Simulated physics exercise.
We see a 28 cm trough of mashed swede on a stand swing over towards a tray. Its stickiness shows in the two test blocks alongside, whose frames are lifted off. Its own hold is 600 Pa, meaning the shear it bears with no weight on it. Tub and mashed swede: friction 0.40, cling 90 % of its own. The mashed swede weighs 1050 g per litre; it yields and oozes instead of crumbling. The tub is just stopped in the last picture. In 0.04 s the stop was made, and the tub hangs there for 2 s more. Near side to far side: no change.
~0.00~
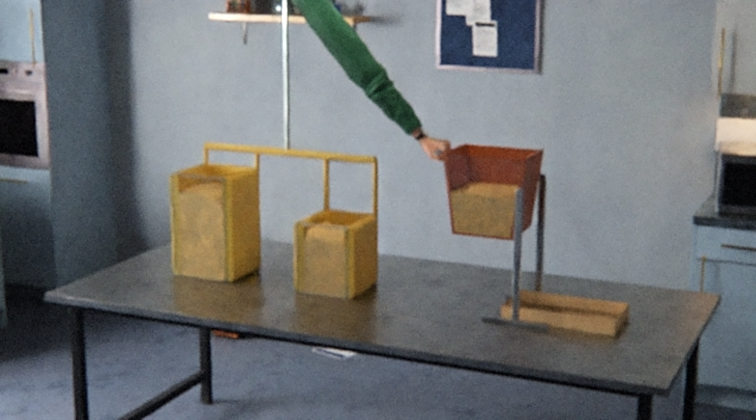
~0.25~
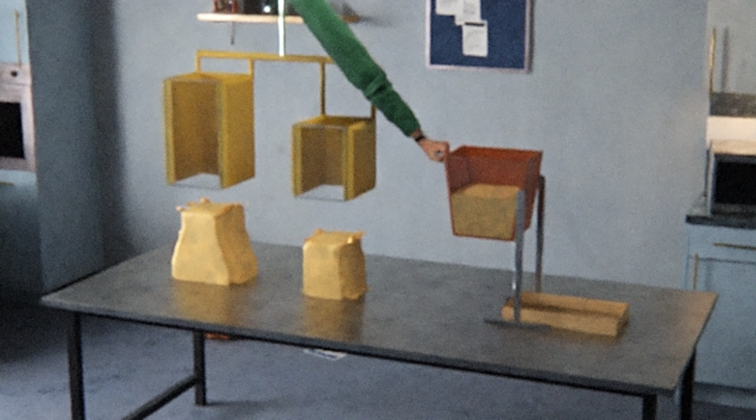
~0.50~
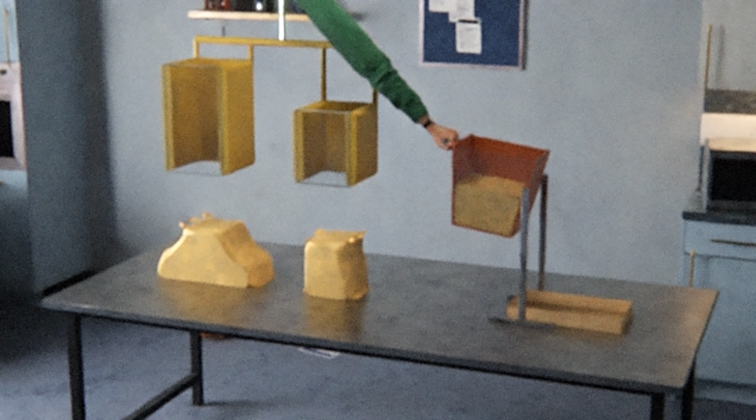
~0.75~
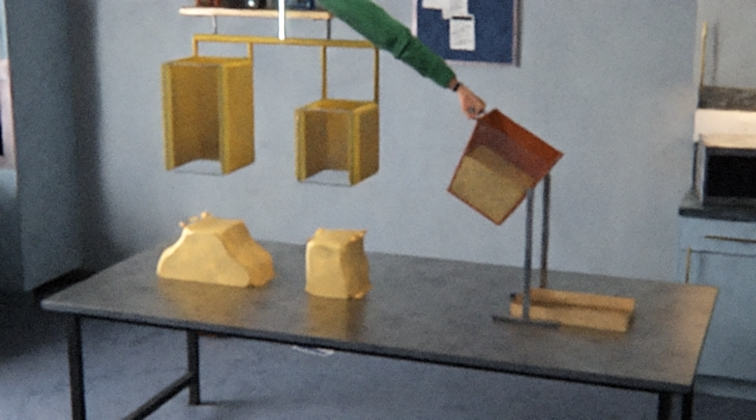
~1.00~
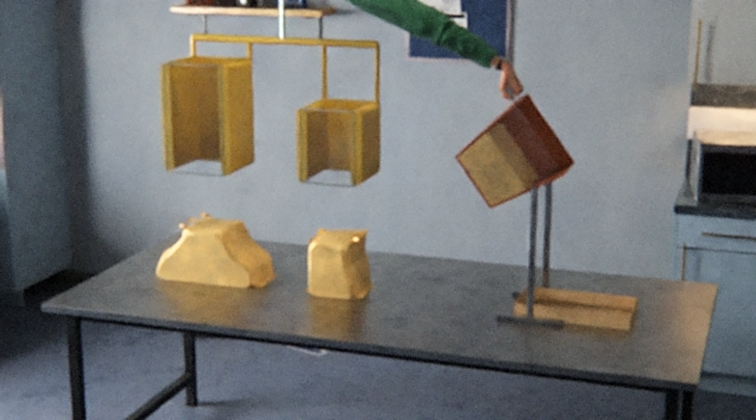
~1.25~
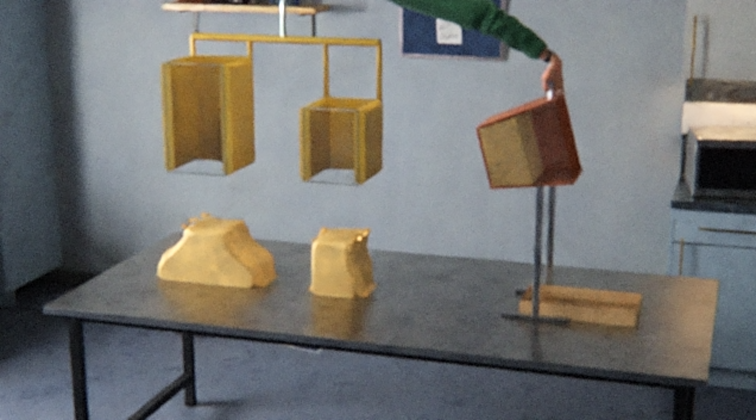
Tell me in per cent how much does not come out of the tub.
Something like 100 per cent stays in.
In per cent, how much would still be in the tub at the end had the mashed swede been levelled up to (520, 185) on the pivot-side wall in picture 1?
That works out near 100 %.
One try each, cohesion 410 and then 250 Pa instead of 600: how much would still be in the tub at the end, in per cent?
100 %, then 100 %.
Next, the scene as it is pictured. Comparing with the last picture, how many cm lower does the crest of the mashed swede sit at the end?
Roughly 0 cm.
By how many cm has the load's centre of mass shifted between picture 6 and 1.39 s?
The distance comes to some 0 cm.
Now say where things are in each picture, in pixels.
The first frame shows handle-side rim at (446, 154), tilt 0 degrees; top of the mashed swede at (508, 198); blocks stand 34 cm, 22 cm (left to right).
The second frame shows handle-side rim at (446, 155), tilt 0 degrees; top of the mashed swede at (509, 199); blocks stand 29 cm, 21 cm (left to right).
The third frame shows handle-side rim at (455, 145), tilt 7 degrees; top of the mashed swede at (459, 185); blocks stand 22 cm, 21 cm (left to right).
The fourth frame shows handle-side rim at (481, 119), tilt 30 degrees; top of the mashed swede at (468, 157); blocks stand 22 cm, 21 cm (left to right).
The fifth frame shows handle-side rim at (516, 105), tilt 53 degrees; top of the mashed swede at (486, 134); blocks stand 22 cm, 21 cm (left to right).
The sixth frame shows handle-side rim at (554, 102), tilt 75 degrees; top of the mashed swede at (514, 118); blocks stand 22 cm, 21 cm (left to right).
After 1.39 s, the tub is at 75 degrees and holds 100 %.
After 1.56 s, the tub is at 75 degrees and holds 100 %.
After 1.73 s, the tub is at 75 degrees and holds 100 %.
After 1.90 s, the tub is at 75 degrees and holds 100 %.
After 3.25 s, at the end, the tub is at 75 degrees and holds 100 %.
